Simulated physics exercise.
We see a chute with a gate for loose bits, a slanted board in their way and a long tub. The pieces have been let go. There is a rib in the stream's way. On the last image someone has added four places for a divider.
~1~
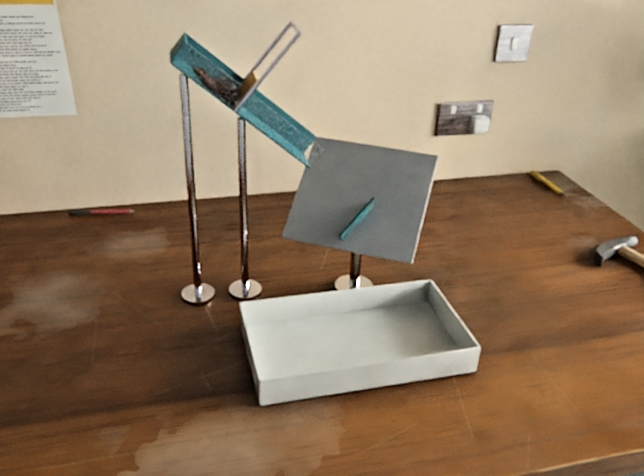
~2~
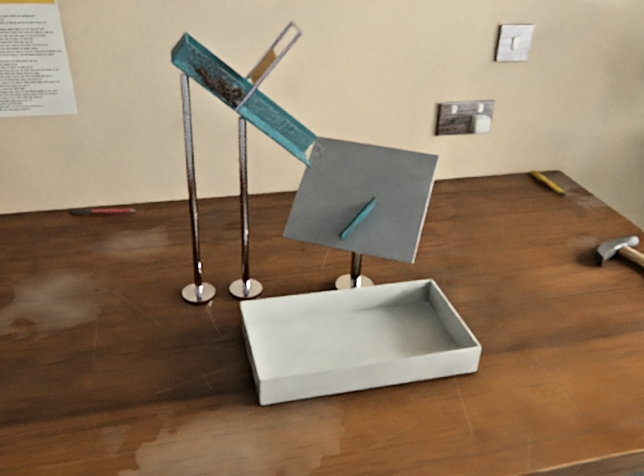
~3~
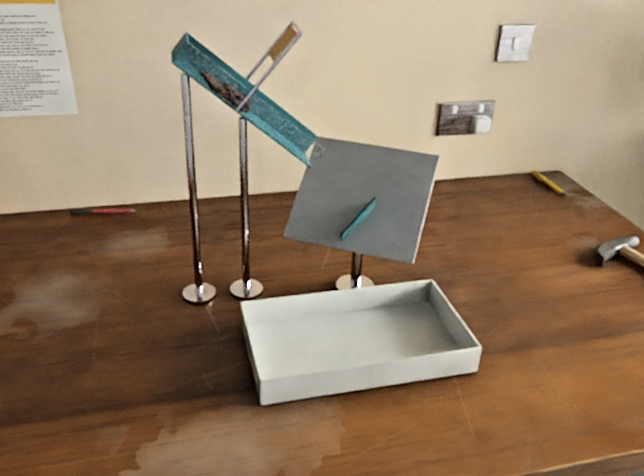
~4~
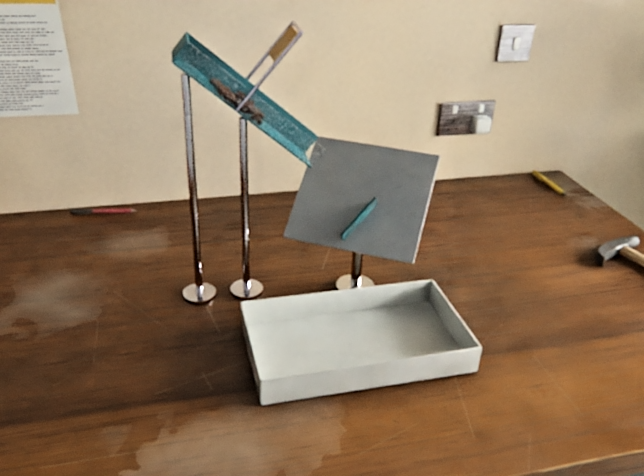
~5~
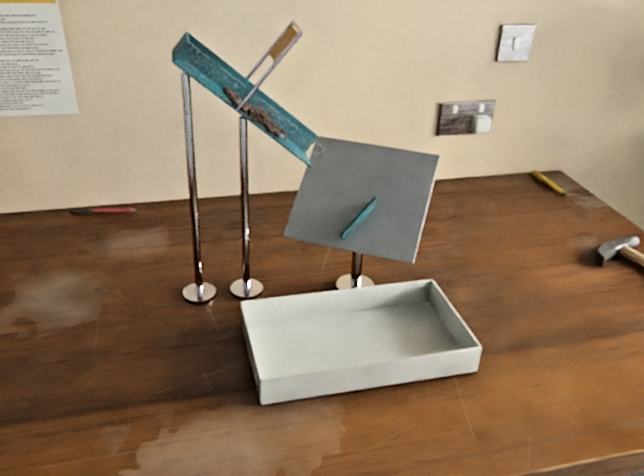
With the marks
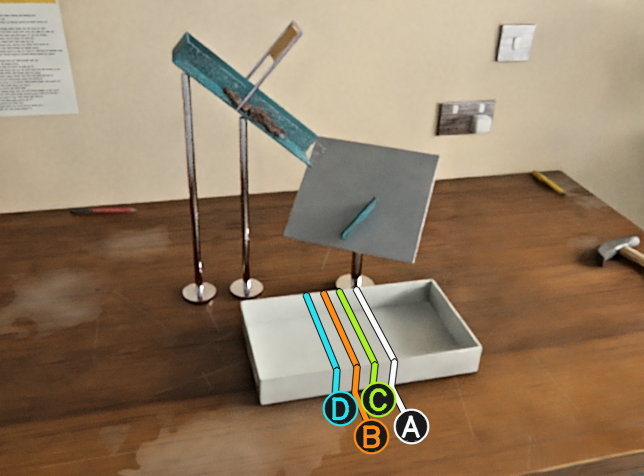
On a wooden tabletop, a gate lifts on a teal chute and small dark pieces slide down toward a tilted grey board.
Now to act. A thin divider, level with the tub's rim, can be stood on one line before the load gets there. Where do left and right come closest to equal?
Go for D.
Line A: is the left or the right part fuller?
Left.
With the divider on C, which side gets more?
Left.
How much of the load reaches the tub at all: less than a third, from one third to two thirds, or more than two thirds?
More than two thirds.
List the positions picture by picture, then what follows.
The first frame shows load behind the gate (223, 86), allspice berries; lip of the chute (306, 161), sloping fairly steeply.
The second frame shows middle of the board (362, 195), tilted fairly steeply; middle of its low edge (346, 249); of its high edge (376, 145).
The third frame shows front corners of the tub (261, 380) and (481, 347), empty; front of the load (245, 106).
The fourth frame shows middle of the load (241, 104); its front (260, 118), roughly a third of the way to the lip; rib from (375, 197) to (342, 235).
The fifth frame shows middle of the load (254, 113); its front (284, 138), roughly two thirds of the way to the lip.
On the marked copy, line A crosses the front rim at (394, 360); line B crosses the front rim at (356, 365); line C crosses the front rim at (374, 363); line D crosses the front rim at (336, 368).
With A, of what is caught, the larger part on the left of the divider, about a tenth on the right.
With B, of what is caught, almost all on the left of the divider, about a tenth on the right.
With C, of what is caught, almost all on the left of the divider, about a tenth on the right.
With D, of what is caught, roughly two thirds on the left of the divider, roughly a third on the right.
